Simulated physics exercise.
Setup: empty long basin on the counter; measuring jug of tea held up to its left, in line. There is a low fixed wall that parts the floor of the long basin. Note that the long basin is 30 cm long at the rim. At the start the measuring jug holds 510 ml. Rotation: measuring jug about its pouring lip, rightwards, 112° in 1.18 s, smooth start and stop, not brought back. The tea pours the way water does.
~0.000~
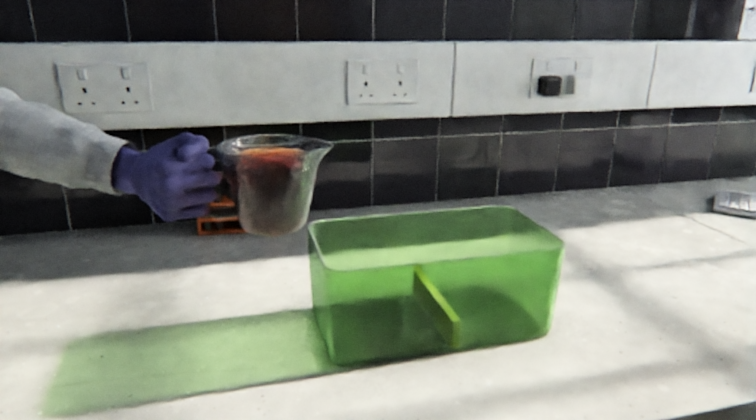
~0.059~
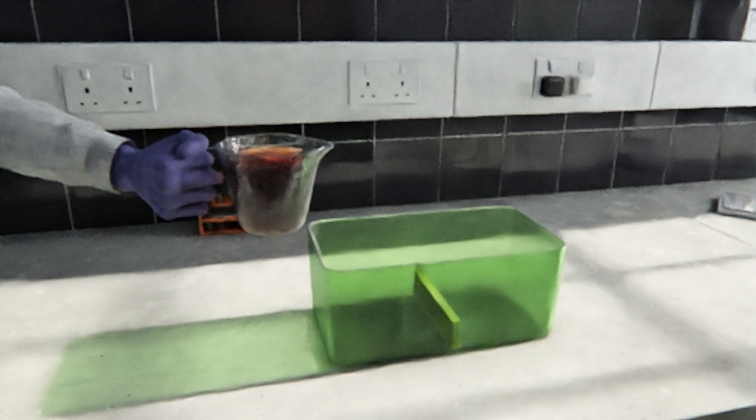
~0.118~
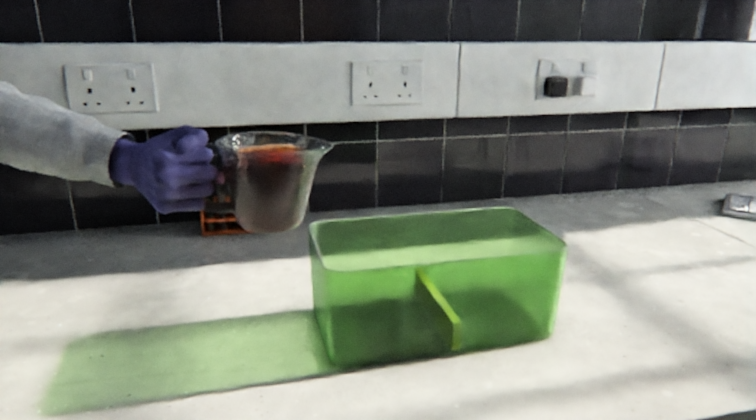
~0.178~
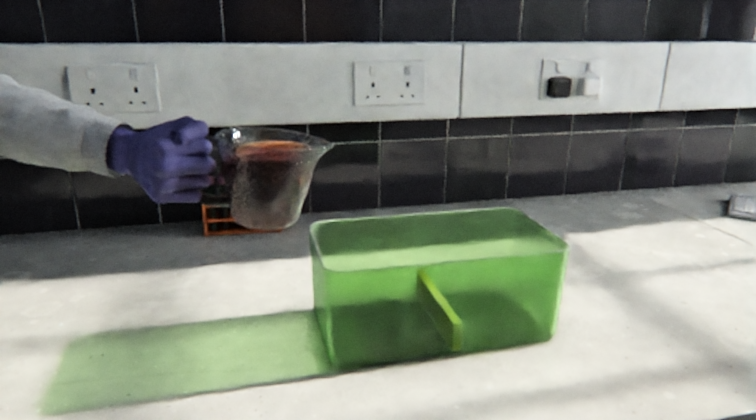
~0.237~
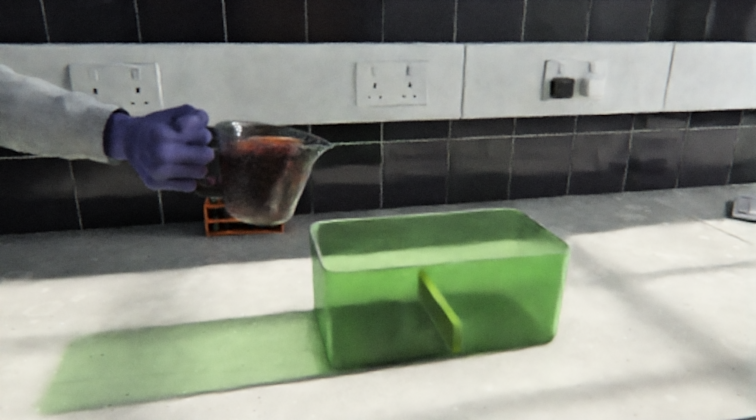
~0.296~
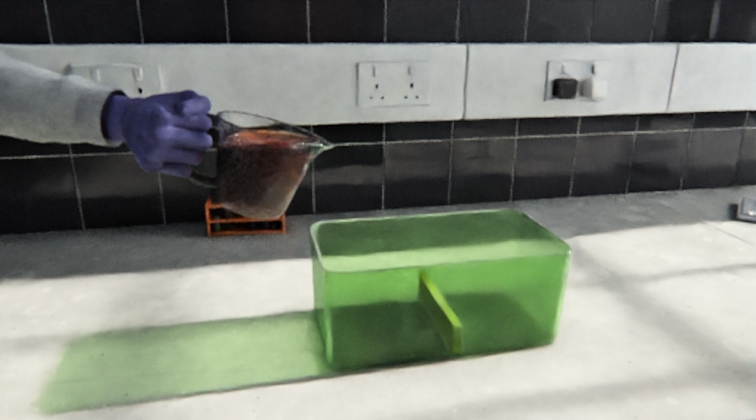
Measuring jug of tea tilting gradually to the right in a purple-gloved hand, above and left of an empty green basin.
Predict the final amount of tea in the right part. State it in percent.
The right part ends with roughly 8 per cent.
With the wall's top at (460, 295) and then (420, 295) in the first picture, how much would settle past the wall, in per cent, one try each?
I'd say 20 percent on the first go, 30 percent on the next.
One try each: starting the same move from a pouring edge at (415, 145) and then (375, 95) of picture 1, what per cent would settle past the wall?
Respectively 90 and 85 %.
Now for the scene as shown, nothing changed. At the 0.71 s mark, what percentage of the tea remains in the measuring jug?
About 58 percent.
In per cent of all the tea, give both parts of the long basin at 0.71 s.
14 per cent left and 0 right, roughly.
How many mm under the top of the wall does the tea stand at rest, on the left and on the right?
The left comes to roughly 20 mm and the right to roughly 38 mm.
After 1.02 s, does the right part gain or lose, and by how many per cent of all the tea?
Looks like it went upward, around 5 per cent.
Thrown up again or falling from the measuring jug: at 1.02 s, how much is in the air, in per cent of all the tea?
Near 18 per cent, I'd say.
After 0.71 s the tilt is 74° and 58 per cent is still to pour, 13 is left of the wall and 0 right of it.
After 1.02 s the tilt is 107° and 4 per cent is still to pour, 75 is left of the wall and 3 right of it.
After 1.33 s the tilt is 112° and 0 per cent is still to pour, 91 is left of the wall and 6 right of it.
After 1.68 s the tilt is 112° and 0 per cent is still to pour, 89 is left of the wall and 8 right of it.
In the end 89 per cent lies left of the wall, 8 right of it and 3 outside.
